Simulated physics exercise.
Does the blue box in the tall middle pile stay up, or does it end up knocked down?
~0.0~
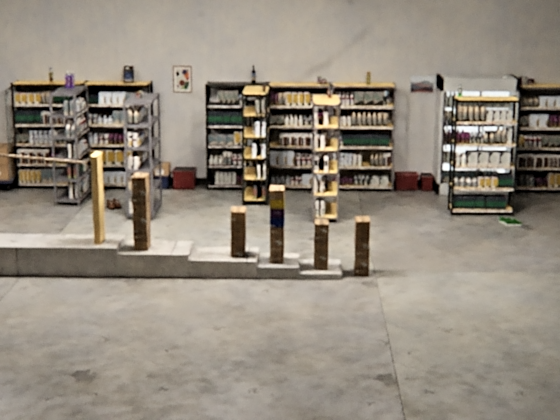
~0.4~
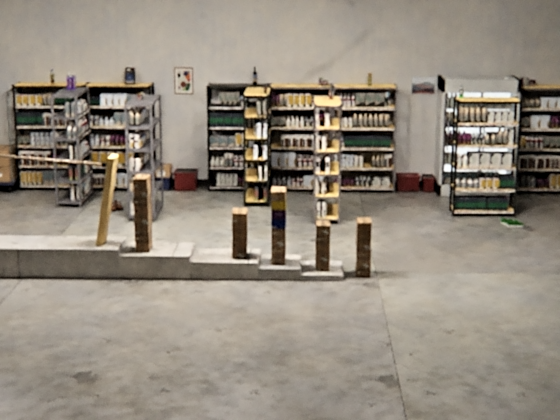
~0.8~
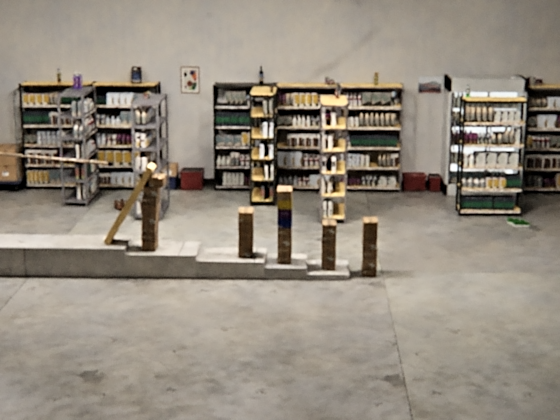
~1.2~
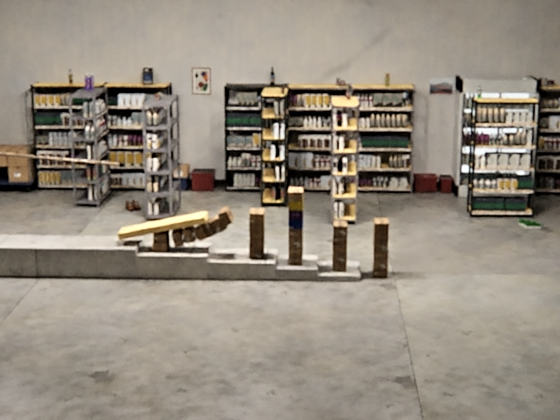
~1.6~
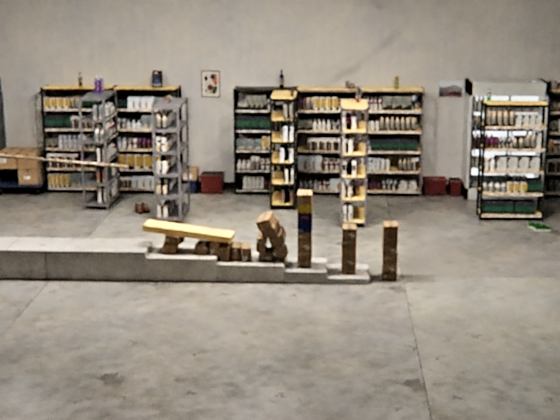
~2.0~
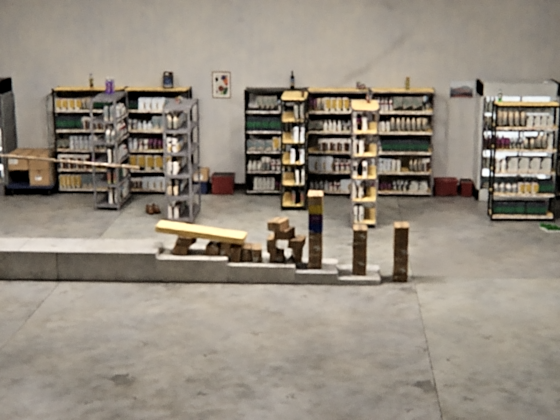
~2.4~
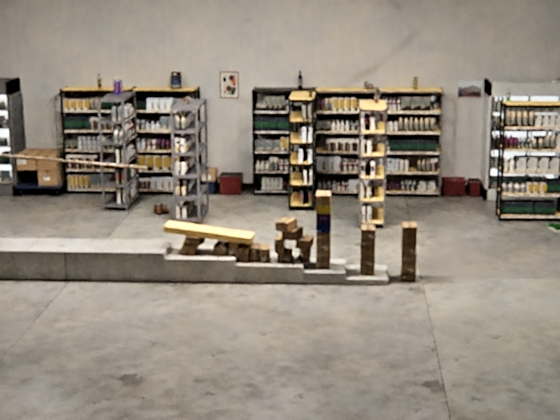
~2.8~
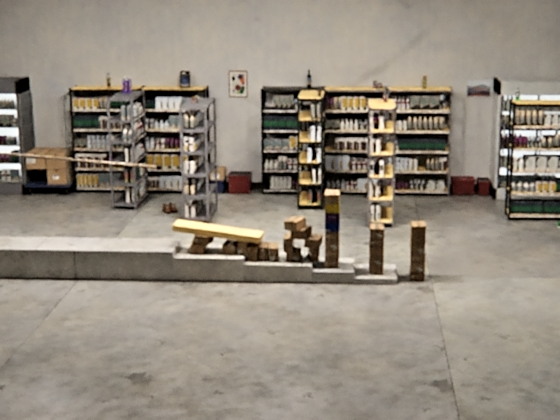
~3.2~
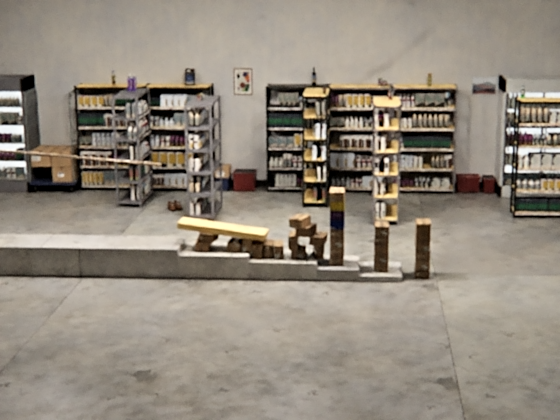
The blue box stays up. The toppling stops in a jumble of brown boxes just to its left, and its pile is still standing at the end.
